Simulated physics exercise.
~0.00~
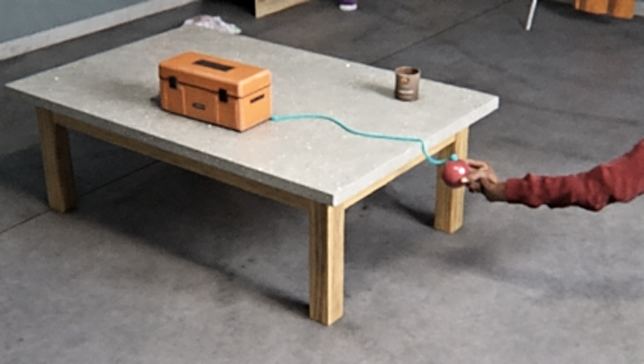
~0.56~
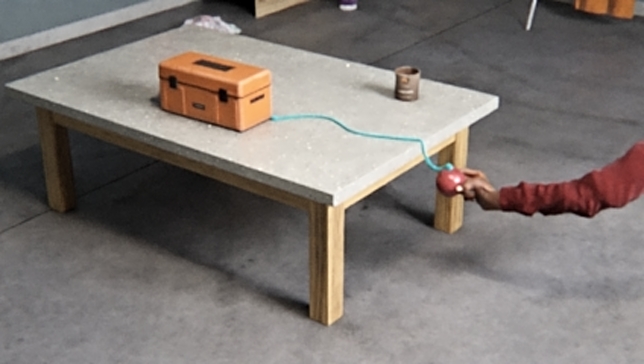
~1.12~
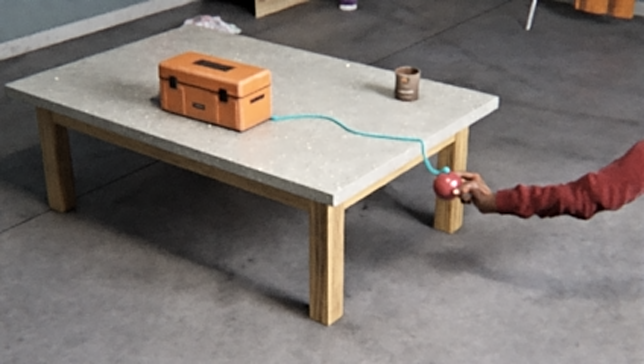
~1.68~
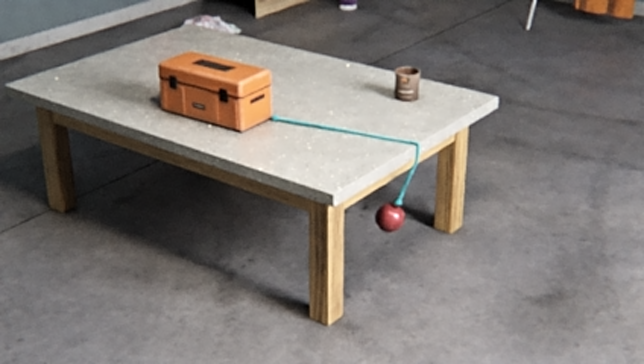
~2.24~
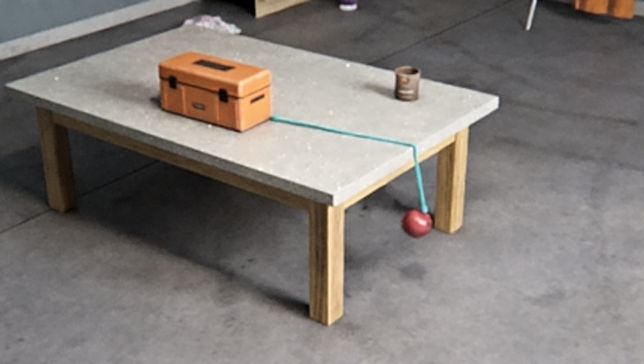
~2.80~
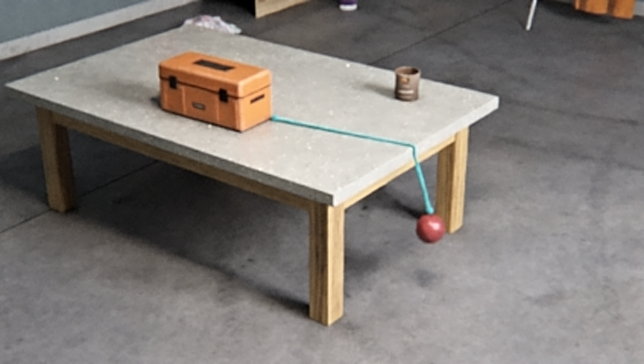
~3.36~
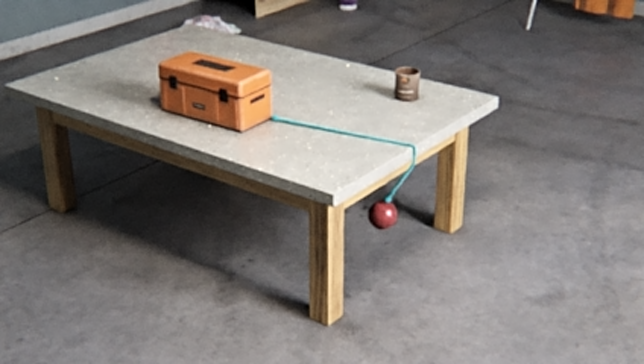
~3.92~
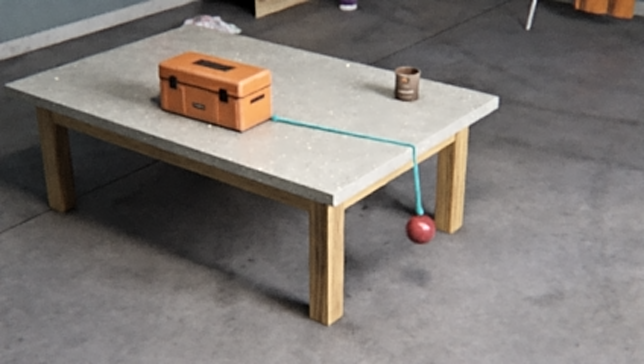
A dark red apple on a teal cord is held by a hand in a red sleeve, reaching in from the right past the end of a low table. Seen from slightly above, the table has a pale grey top and wooden legs on a grey floor, with an orange toolbox toward the left and a brown cup near the far right edge. The hand lowers the apple a little, then lets go and is gone from view. The apple drops to the left, and the cord, running from the toolbox, pulls straight over the table edge. It swings right, left and right again, still hanging in the air at the end, while the toolbox and cup stay put.
